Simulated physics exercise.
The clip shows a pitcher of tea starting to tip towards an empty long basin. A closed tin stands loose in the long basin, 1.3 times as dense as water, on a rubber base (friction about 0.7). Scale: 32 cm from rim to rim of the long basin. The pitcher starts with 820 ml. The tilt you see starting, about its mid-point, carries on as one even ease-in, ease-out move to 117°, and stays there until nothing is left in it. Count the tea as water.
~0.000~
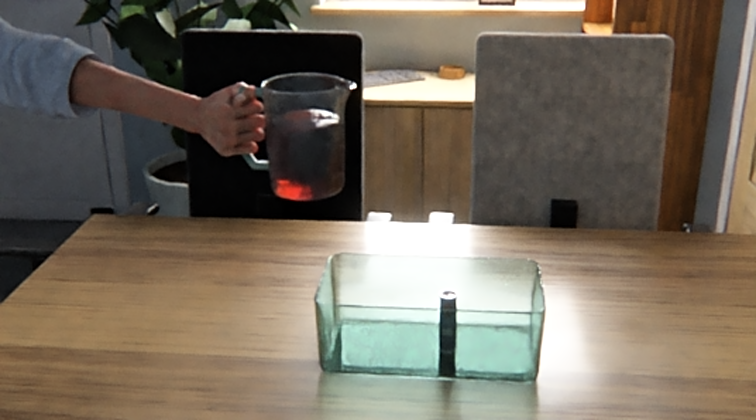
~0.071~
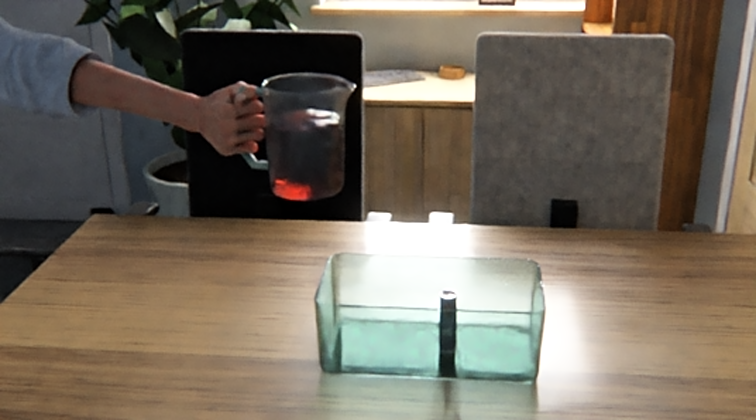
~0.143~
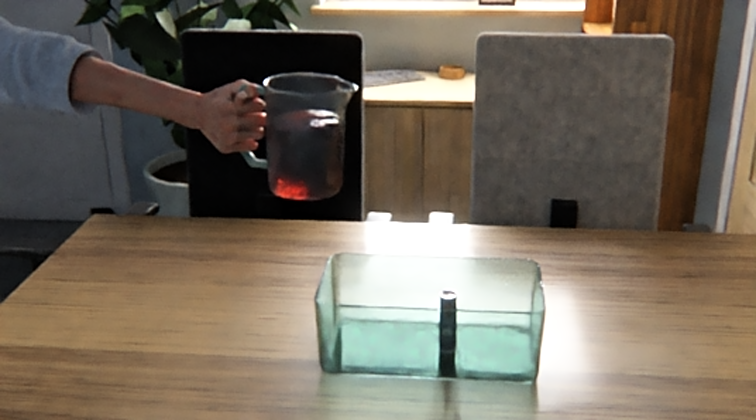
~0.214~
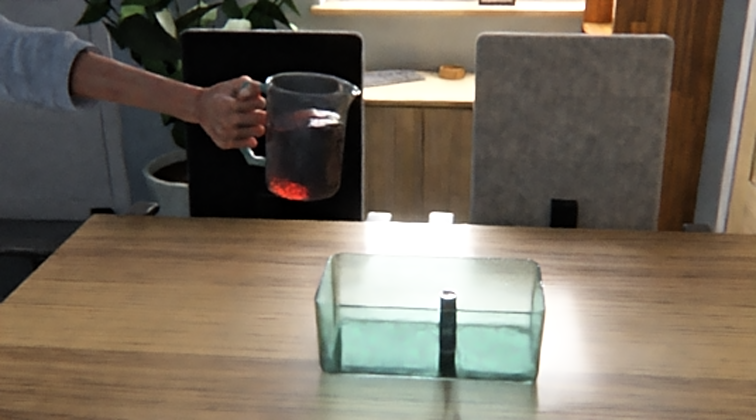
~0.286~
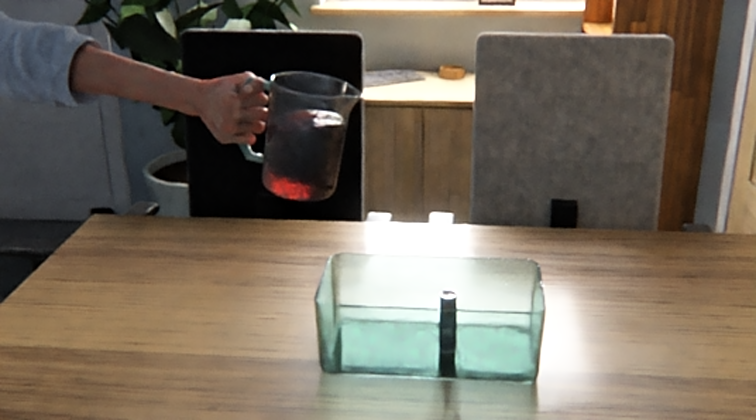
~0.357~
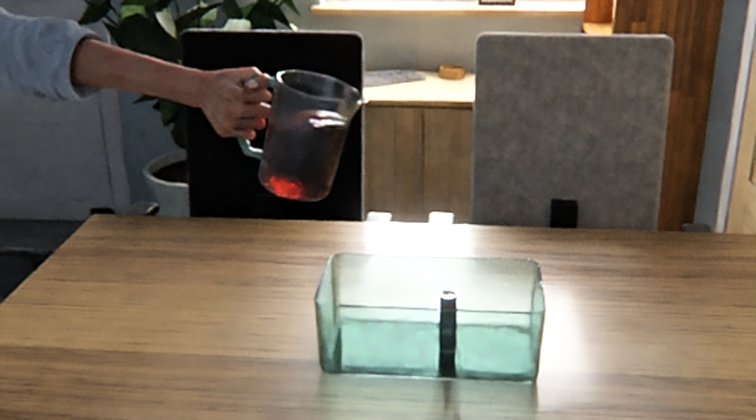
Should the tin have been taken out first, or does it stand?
It topples.
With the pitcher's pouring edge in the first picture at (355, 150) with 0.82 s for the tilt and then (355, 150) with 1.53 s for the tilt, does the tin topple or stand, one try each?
First it remains upright; then it keeps standing.
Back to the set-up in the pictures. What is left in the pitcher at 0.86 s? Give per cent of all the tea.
Near 92 in a hundred.
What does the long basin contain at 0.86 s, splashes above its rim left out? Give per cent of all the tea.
Near 0 in a hundred.
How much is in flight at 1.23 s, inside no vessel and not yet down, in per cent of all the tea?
Some 30 per cent.
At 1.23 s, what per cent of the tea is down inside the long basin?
About 42 per cent.
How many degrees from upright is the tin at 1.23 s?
Near 10° from upright.
After 0.86 s the tilt is 70° and 92 per cent is still to pour; the tin stands where it began.
After 1.23 s the tilt is 106° and 29 per cent is still to pour; the tin leans 11°.
After 1.61 s the tilt is 117° and 0 per cent is still to pour; the tin lies on its side.
After 2.03 s the tilt is 117° and 0 per cent is still to pour; the tin lies on its side.
In the end the tin lies on its side.
